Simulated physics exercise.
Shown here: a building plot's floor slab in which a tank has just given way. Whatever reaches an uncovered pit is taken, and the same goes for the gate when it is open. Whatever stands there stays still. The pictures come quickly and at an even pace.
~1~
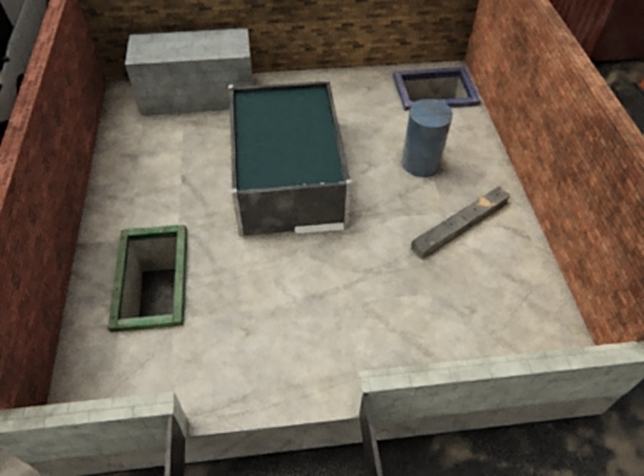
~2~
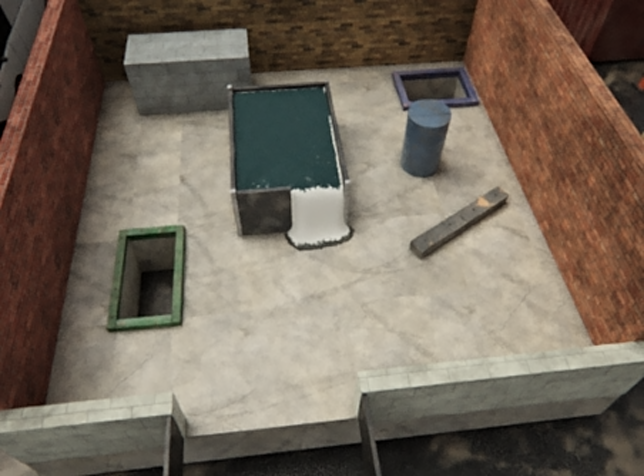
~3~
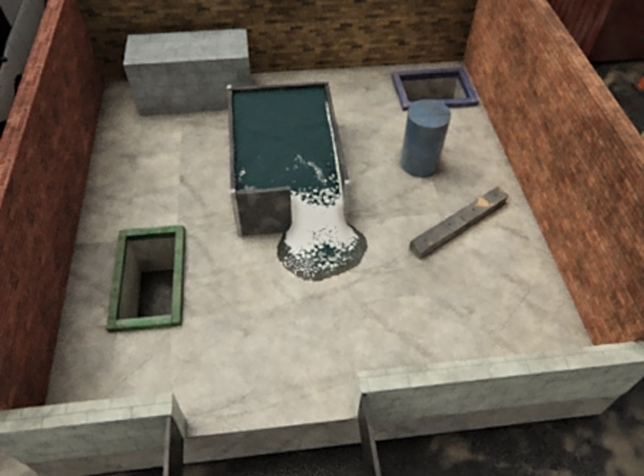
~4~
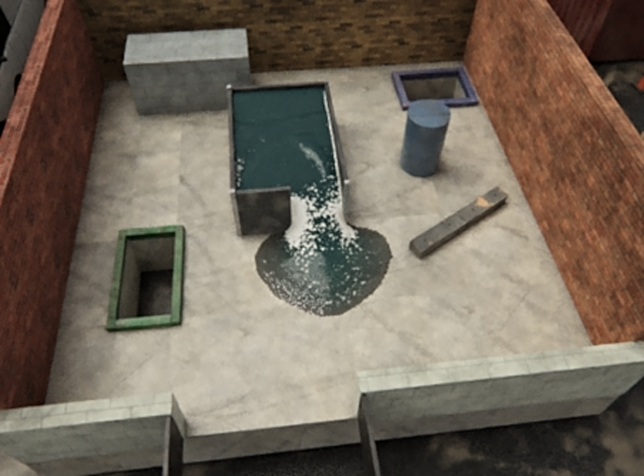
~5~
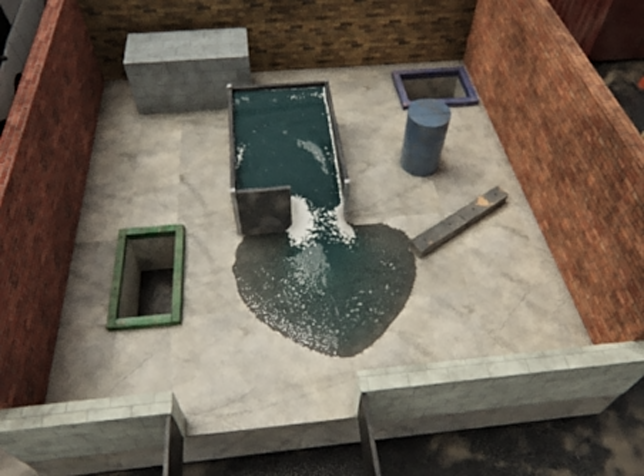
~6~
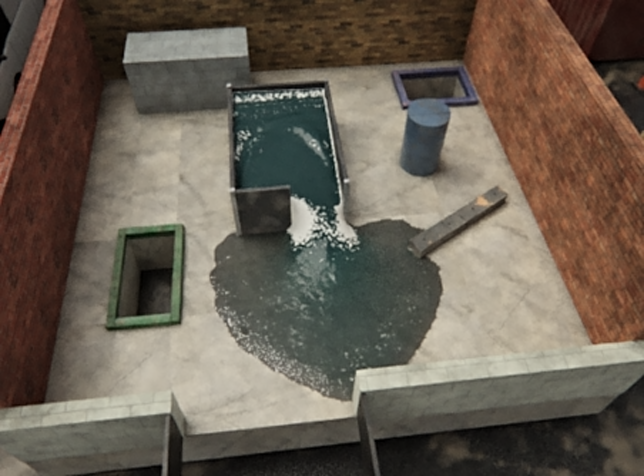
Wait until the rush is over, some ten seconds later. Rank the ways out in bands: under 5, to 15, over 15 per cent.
In the end the gate drains a share exceeding fifteen per cent; the green pit drains a share short of five per cent; the blue pit drains a share short of five per cent.
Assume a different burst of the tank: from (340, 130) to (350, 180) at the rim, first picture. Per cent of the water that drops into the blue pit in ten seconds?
Near 12 per cent for blue.
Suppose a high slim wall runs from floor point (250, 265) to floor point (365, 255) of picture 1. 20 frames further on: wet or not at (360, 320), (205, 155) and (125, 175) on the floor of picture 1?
First spared, second spared, third submerged.
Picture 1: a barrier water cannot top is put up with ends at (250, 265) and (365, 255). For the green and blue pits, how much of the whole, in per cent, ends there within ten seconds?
Shares in percent - green: 20; blue: 4.
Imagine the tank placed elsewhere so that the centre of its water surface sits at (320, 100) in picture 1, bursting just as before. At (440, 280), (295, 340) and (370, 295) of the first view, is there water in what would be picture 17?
Outcome, in sequence: Wetted, wetted, wetted.
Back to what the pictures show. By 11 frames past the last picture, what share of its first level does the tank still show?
56 percent or so.
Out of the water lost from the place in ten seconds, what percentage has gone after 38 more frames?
About 75 per cent.
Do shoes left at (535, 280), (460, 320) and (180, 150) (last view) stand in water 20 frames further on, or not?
Soaked, soaked, spared.
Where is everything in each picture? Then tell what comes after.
In the first picture, the open tank at (286, 136) is whole and still.
In the second picture, the front is at (348, 229), out from the gap at (318, 211).
In the third picture, water pours out at (317, 214) and has run to (309, 273).
In the fourth picture, water pours out at (317, 215) and has run to (345, 307).
In the fifth picture, the front is at (356, 346), out from the gap at (317, 214).
In the sixth picture, the front is at a hidden place, out from the gap at (317, 213).
A moment on, water covers 30 % of the floor; the gate 3 %, the green pit 0 %, the blue pit 0 %.
Next, water covers 30 % of the floor; the gate 10 %, the green pit 0 %, the blue pit 0 %.
Then, water covers 40 % of the floor; the gate 18 %, the green pit 0 %, the blue pit 0 %.
Later, water covers 50 % of the floor; the gate 28 %, the green pit 0 %, the blue pit 0 %.
In the end, water covers 65 % of the floor; the gate 37 %, the green pit 0 %, the blue pit 0 %.
